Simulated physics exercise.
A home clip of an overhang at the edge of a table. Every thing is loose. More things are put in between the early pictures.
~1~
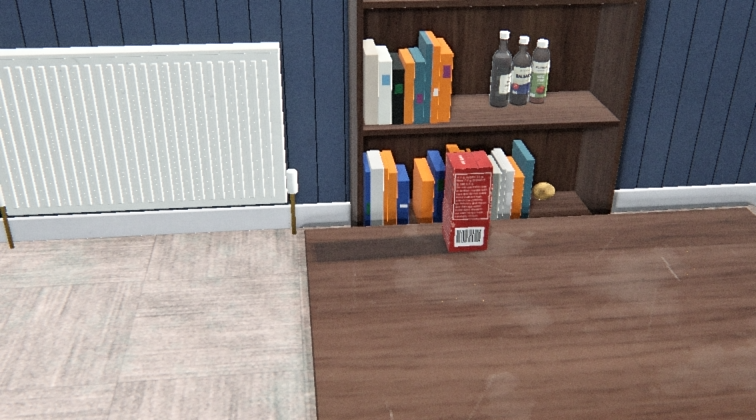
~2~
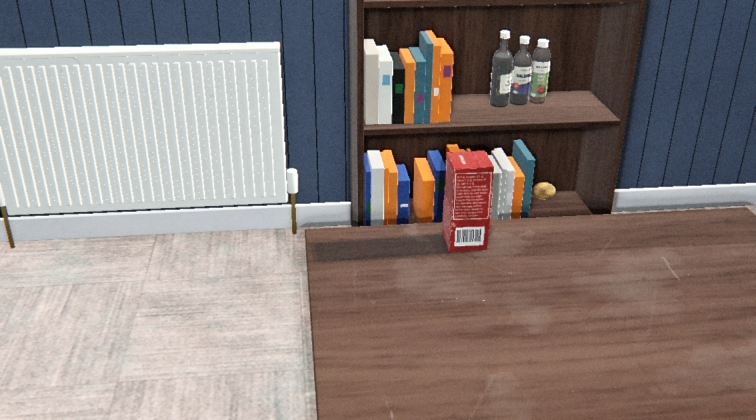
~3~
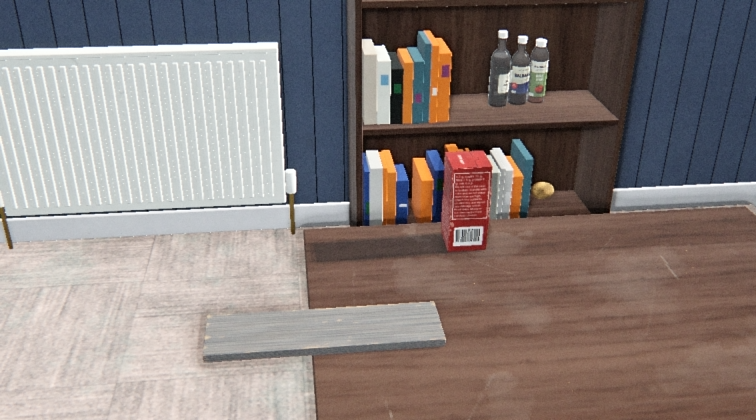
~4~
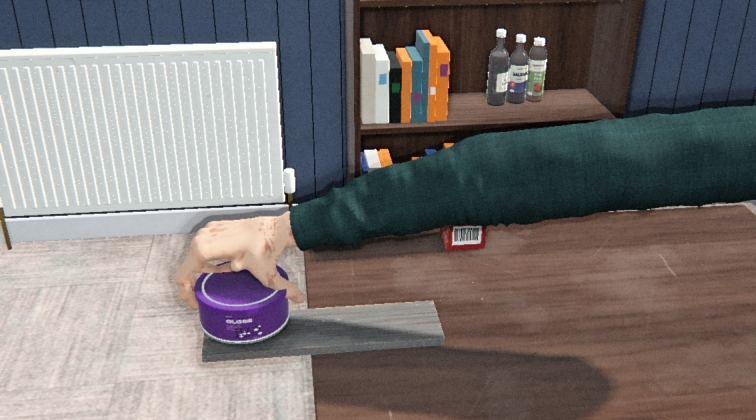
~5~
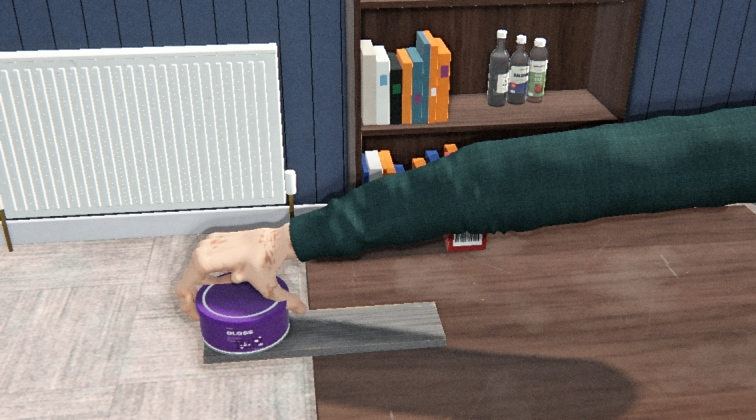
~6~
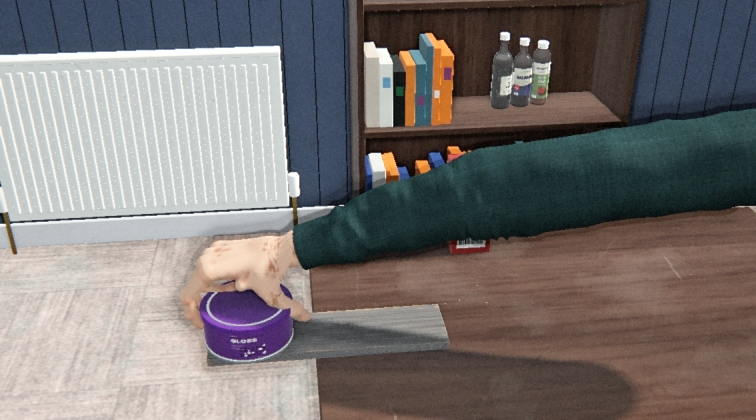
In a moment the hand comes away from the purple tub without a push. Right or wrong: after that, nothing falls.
Wrong.
Then, 0.40 s later than the last frame, purple tub now down on the floor or falling; grey board tilted by 68°.
Then, 0.60 s later than the last frame, grey board now down on the floor or falling.
Then, 0.70 s later than the last frame, things are still on the move.
Then, 0.80 s later than the last frame, as before.
When it is over, down on the floor or falling, purple tub and grey board; red carton as before. The board tips off the edge.
